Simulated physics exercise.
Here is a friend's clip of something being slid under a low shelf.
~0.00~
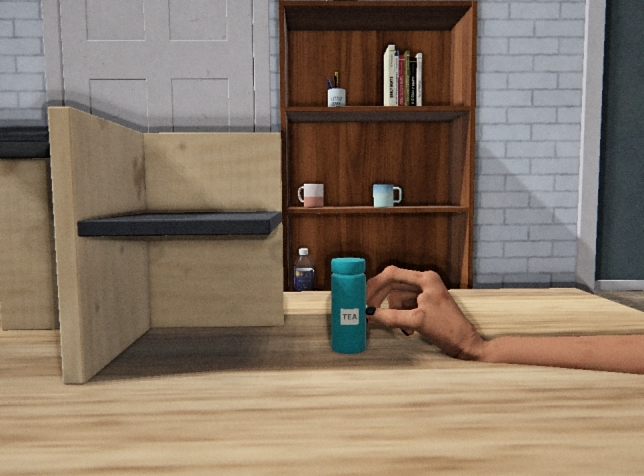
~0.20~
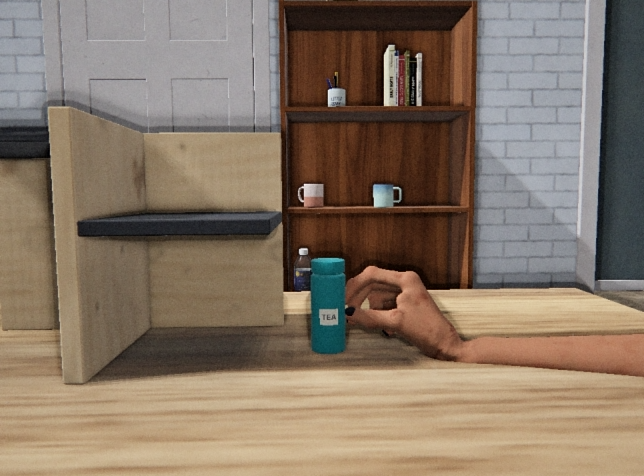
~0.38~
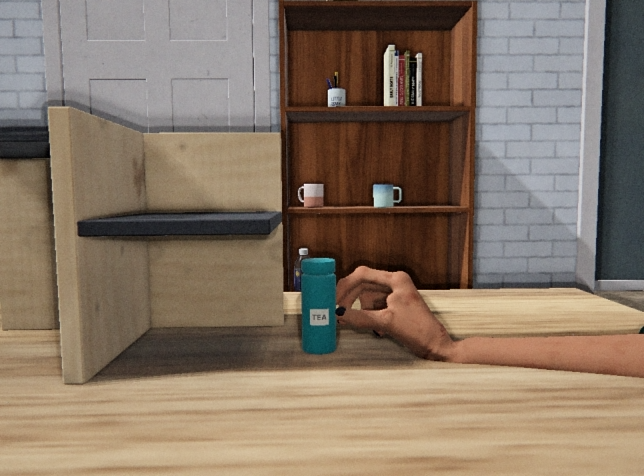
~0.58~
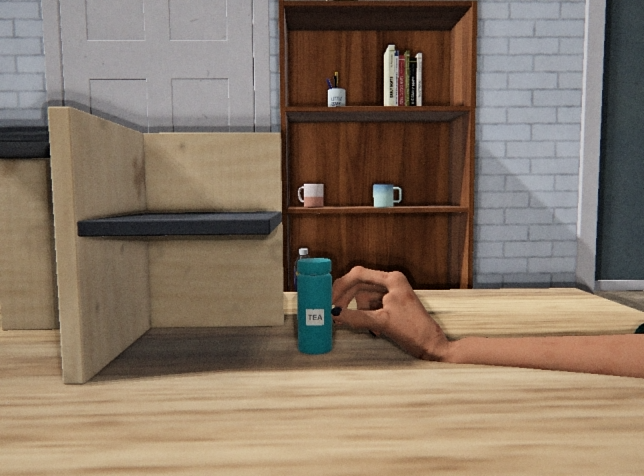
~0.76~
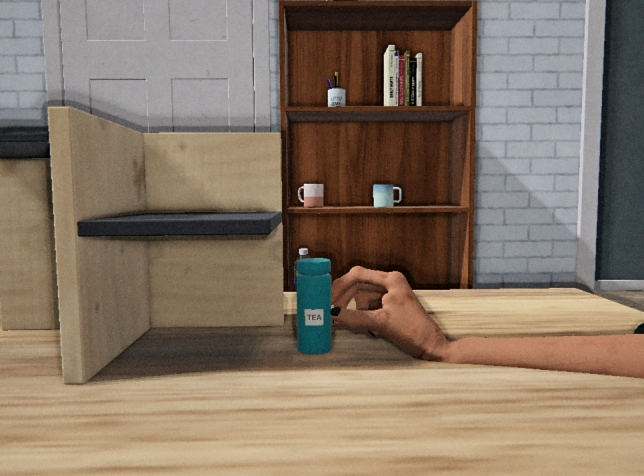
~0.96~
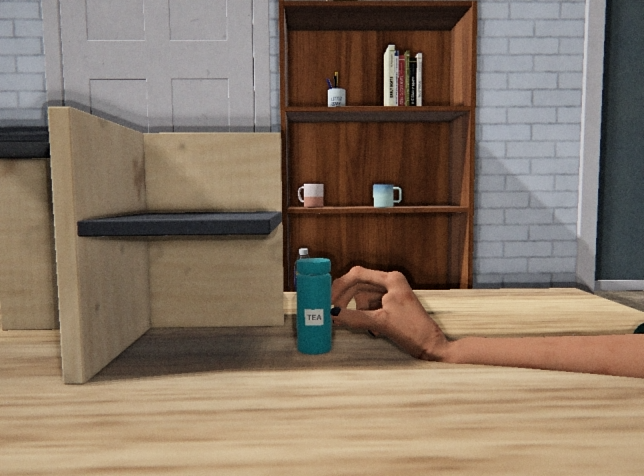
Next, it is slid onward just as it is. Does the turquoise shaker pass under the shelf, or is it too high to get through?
Seems it is short enough to pass.
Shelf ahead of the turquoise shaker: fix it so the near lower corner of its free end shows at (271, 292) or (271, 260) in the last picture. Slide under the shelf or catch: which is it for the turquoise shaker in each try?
In turn, it is held back and afterwards passes beneath.
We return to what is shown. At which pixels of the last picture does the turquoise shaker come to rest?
(259, 306), roughly.
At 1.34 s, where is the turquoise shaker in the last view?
I'd say roughly pixel (274, 306).
After 1.34 s, turquoise shaker part of the way in near (274, 305).
At rest (2.2 s), the turquoise shaker goes under, near (259, 306).
